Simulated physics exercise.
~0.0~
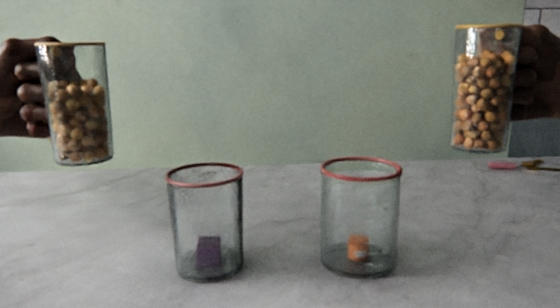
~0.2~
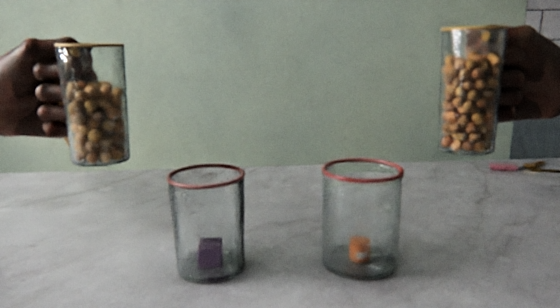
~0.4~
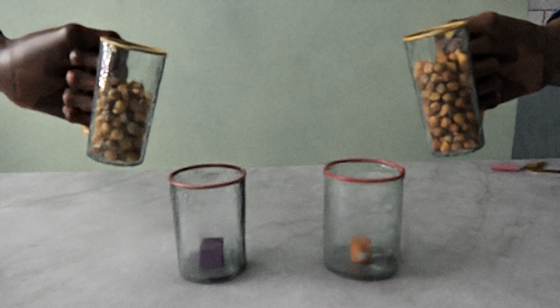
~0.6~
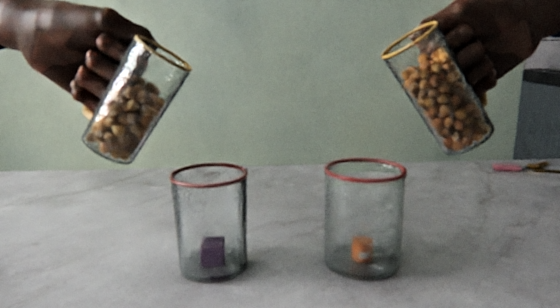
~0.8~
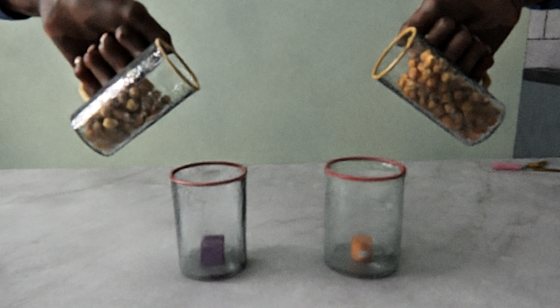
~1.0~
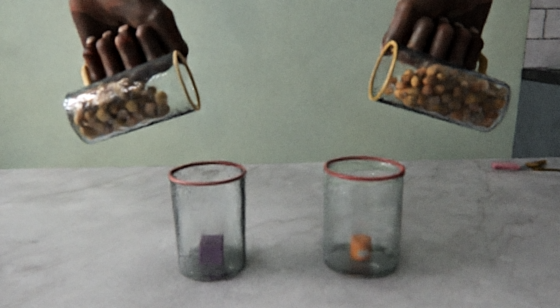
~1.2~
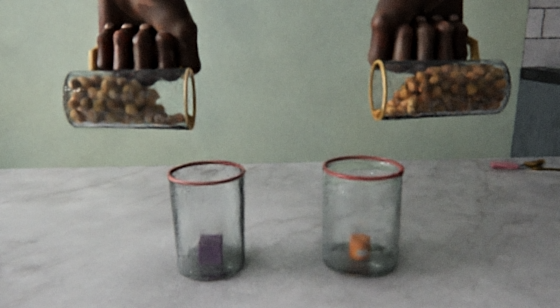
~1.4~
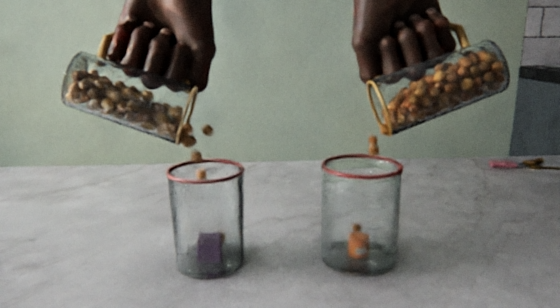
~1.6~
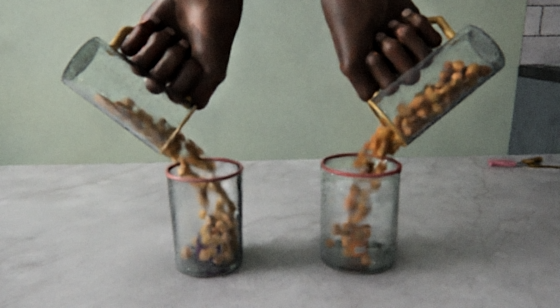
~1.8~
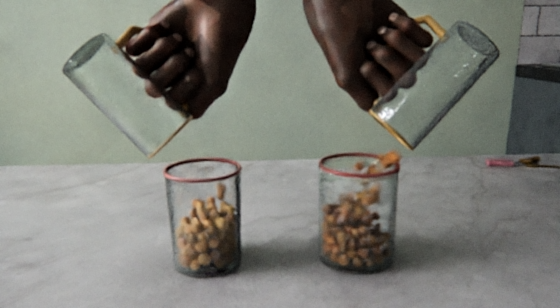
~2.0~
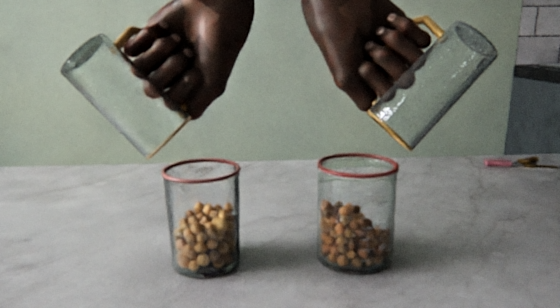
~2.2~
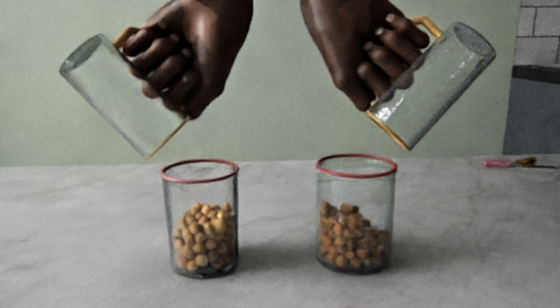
On a grey marbled surface before a pale green wall, two clear glasses with red rims stand side by side, a dark purple block in the left one and a small orange-brown object in the right. Two hands hold yellow-rimmed glass mugs of round, nut-like pieces above them, one at each side. The hands move inward and tip the mugs onto their sides. The first pieces drop, then both loads tumble into the glasses. The mugs empty and stay tilted mouth down overhead, while both glasses sit about half full, their objects buried from sight.
